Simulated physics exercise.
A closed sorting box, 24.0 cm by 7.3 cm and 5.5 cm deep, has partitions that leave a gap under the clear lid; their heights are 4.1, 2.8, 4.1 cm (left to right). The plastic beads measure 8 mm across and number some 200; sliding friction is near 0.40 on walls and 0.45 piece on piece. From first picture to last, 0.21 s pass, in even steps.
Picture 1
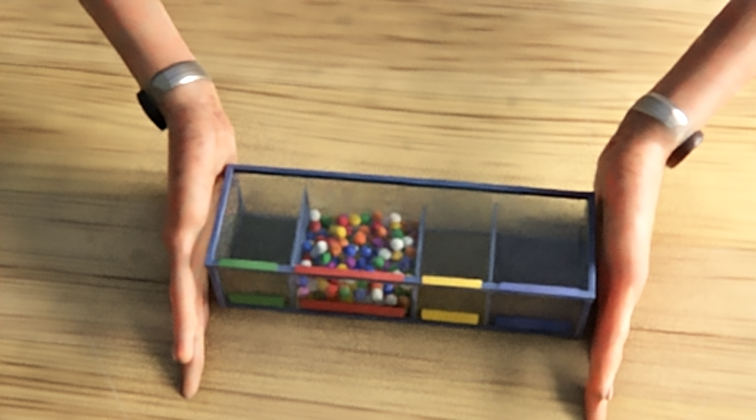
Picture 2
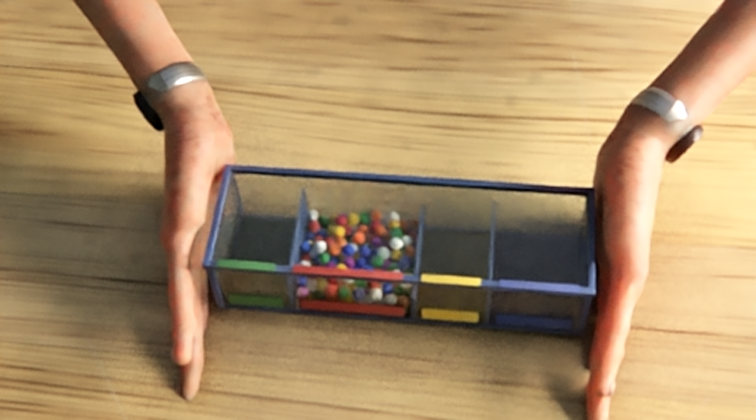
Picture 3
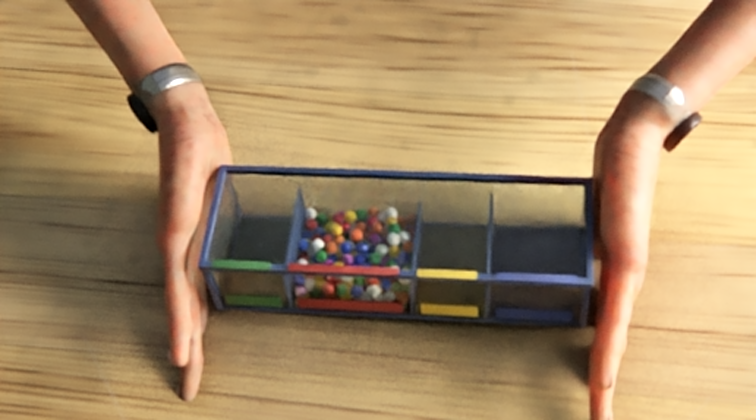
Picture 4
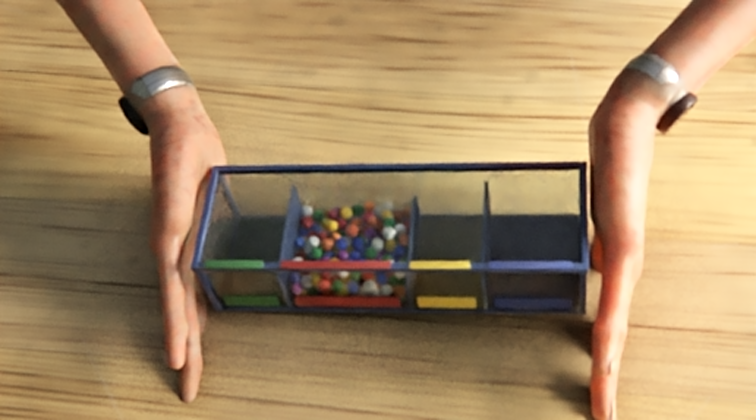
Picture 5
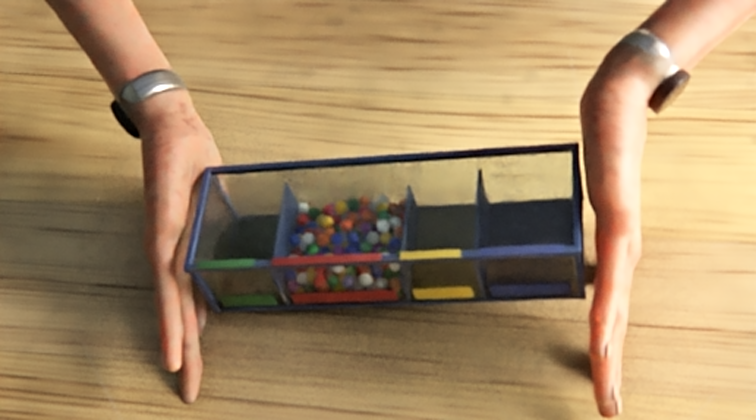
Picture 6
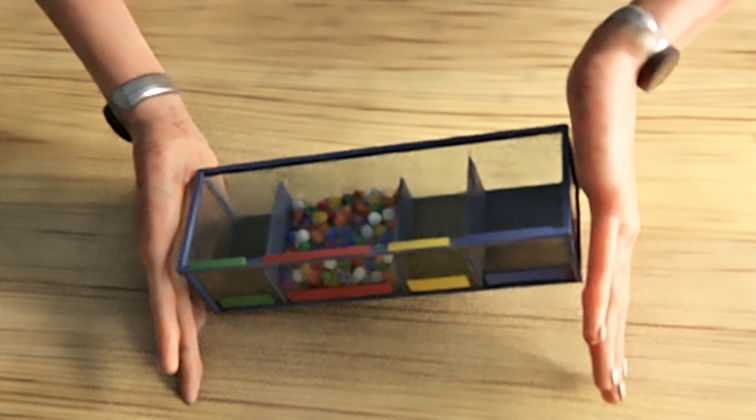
Two hands slowly tilt a clear box of colourful beads, raising its right end.
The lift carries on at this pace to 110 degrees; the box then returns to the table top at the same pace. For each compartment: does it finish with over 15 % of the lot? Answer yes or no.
Red yes, blue no, green yes, yellow no.
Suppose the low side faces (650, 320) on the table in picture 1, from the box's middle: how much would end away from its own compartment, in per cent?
About 100 per cent.
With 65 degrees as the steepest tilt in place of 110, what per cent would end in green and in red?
In that case green 5, red 95.
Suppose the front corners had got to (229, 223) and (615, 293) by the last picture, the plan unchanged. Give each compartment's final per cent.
Red 0; blue 50; green 0; yellow 45.
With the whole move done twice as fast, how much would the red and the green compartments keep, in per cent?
Red 85, green 15.
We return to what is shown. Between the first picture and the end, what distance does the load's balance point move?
About 3.0 cm.
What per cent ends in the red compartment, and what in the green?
Red 80; green 20.
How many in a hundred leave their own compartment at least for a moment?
Some 20 per cent.
Then, 0.99 s after the last picture, tilt 110 degrees; red 85 %, green 15 %.
Then, 1.65 s after the last picture, tilt 50 degrees; red 80 %, green 20 %.
Then, 2.35 s after the last picture, tilt 0 degrees; red 80 %, green 20 %.
In the end, red 80 %, blue 0 %, green 20 %, yellow 0 %.
